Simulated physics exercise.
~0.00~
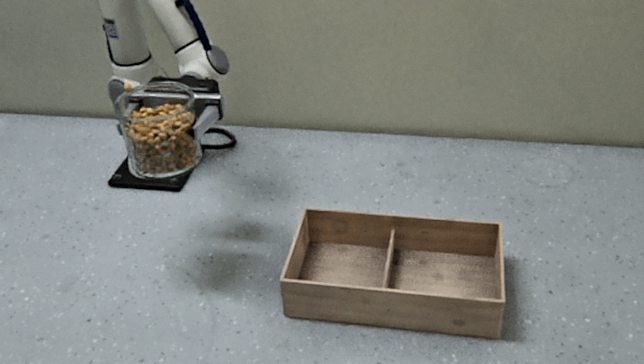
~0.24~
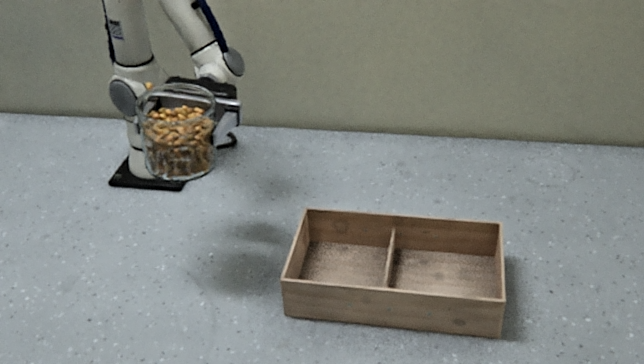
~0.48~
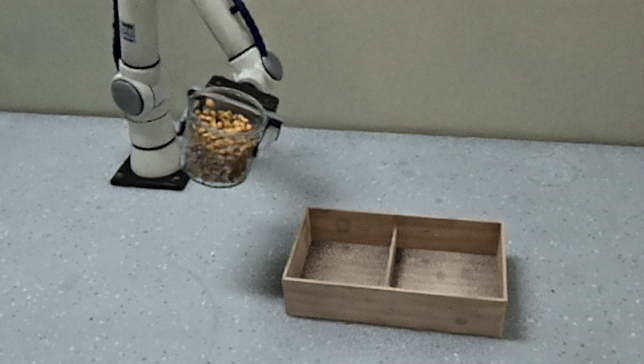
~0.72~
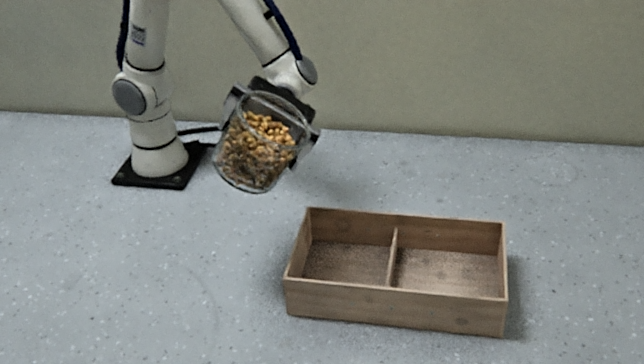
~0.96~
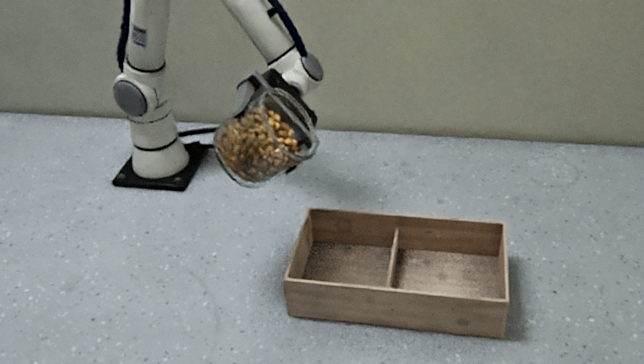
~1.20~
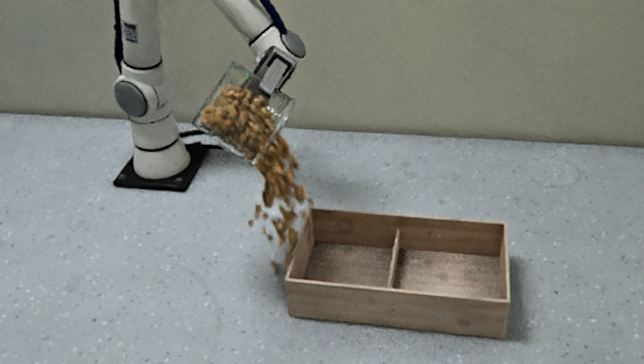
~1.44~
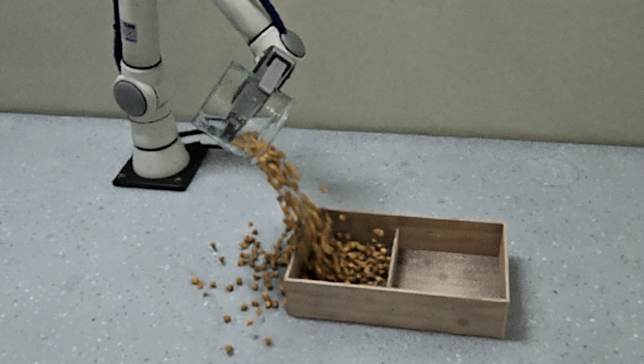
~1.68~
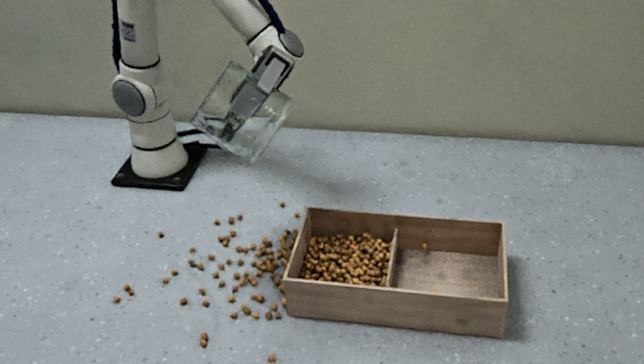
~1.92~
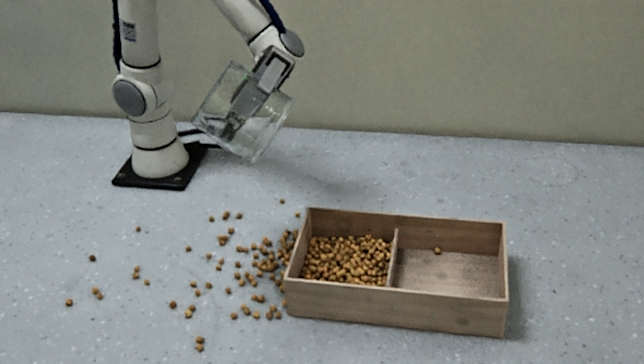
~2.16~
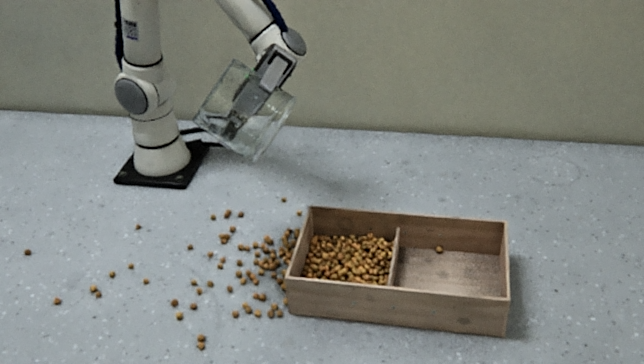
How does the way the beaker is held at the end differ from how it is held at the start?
At the start the arm holds the beaker upright, while at the end it holds it tipped upside down.
